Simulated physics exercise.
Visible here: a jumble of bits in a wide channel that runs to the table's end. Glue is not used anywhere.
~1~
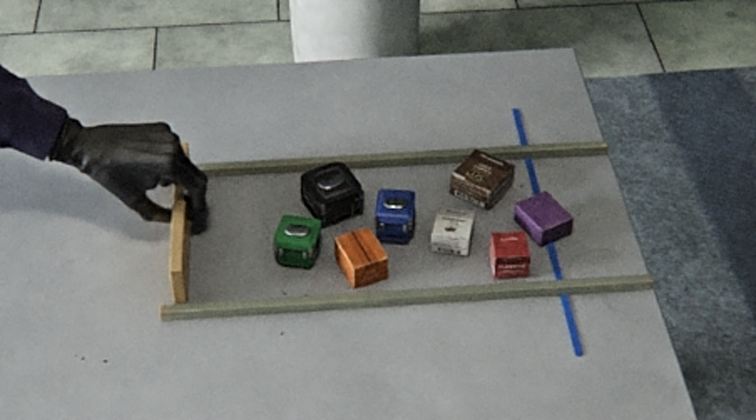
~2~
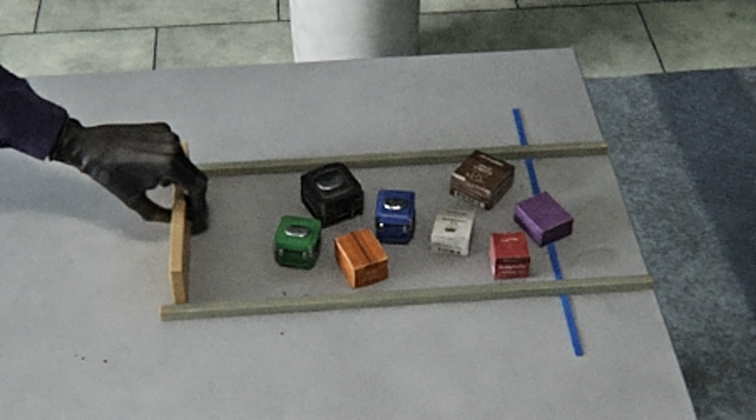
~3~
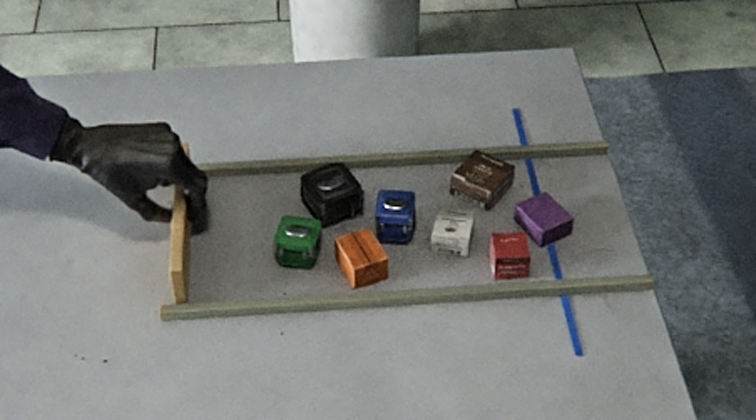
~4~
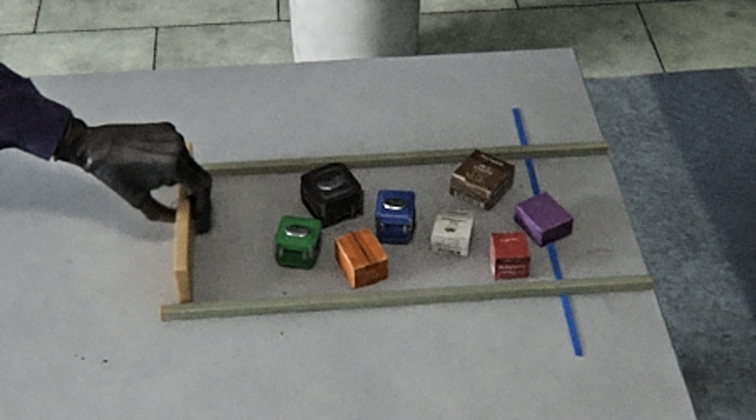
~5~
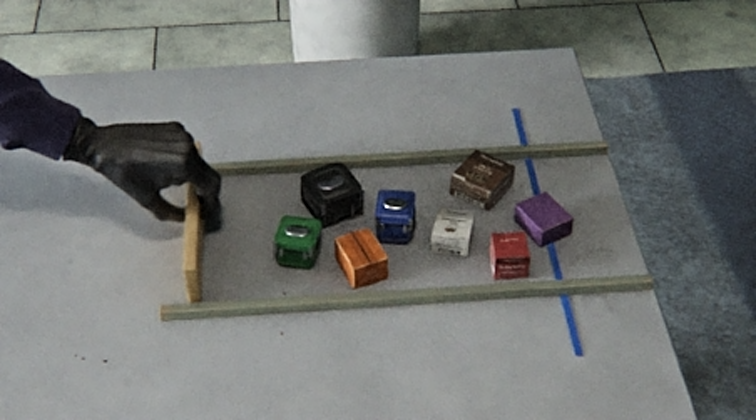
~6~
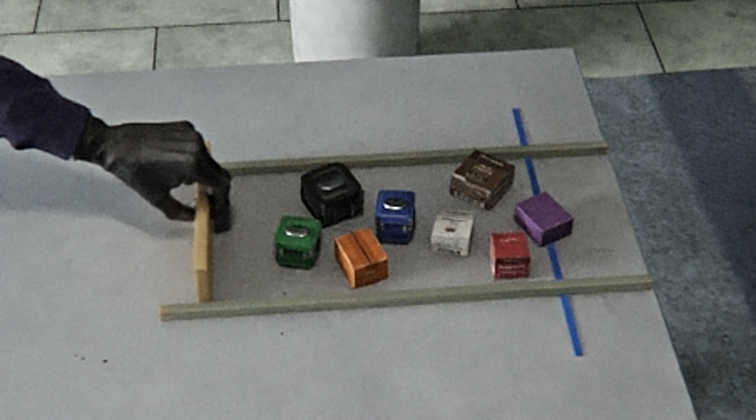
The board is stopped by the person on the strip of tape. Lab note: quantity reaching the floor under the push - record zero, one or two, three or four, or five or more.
Recorded: One or two.
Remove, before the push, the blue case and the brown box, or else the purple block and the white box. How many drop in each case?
Result: 1 in the first case, with 0 in the second.
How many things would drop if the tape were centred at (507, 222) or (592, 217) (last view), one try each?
The first try gives 0, the second gives 5.
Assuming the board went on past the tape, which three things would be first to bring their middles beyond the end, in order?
The red box, then the purple block, then the brown box.
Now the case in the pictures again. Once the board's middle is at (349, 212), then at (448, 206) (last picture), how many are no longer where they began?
At the first spot 4, then 8.
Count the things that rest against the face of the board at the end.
That makes 3.
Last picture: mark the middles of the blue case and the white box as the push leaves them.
Blue case at (609, 209), white box at (624, 247).
A little later, none off yet; purple block at rest near (543, 219); red box at rest near (510, 255); brown box at rest near (482, 180).
When it is over, the number that fall off is one or two; down, red box and purple block.
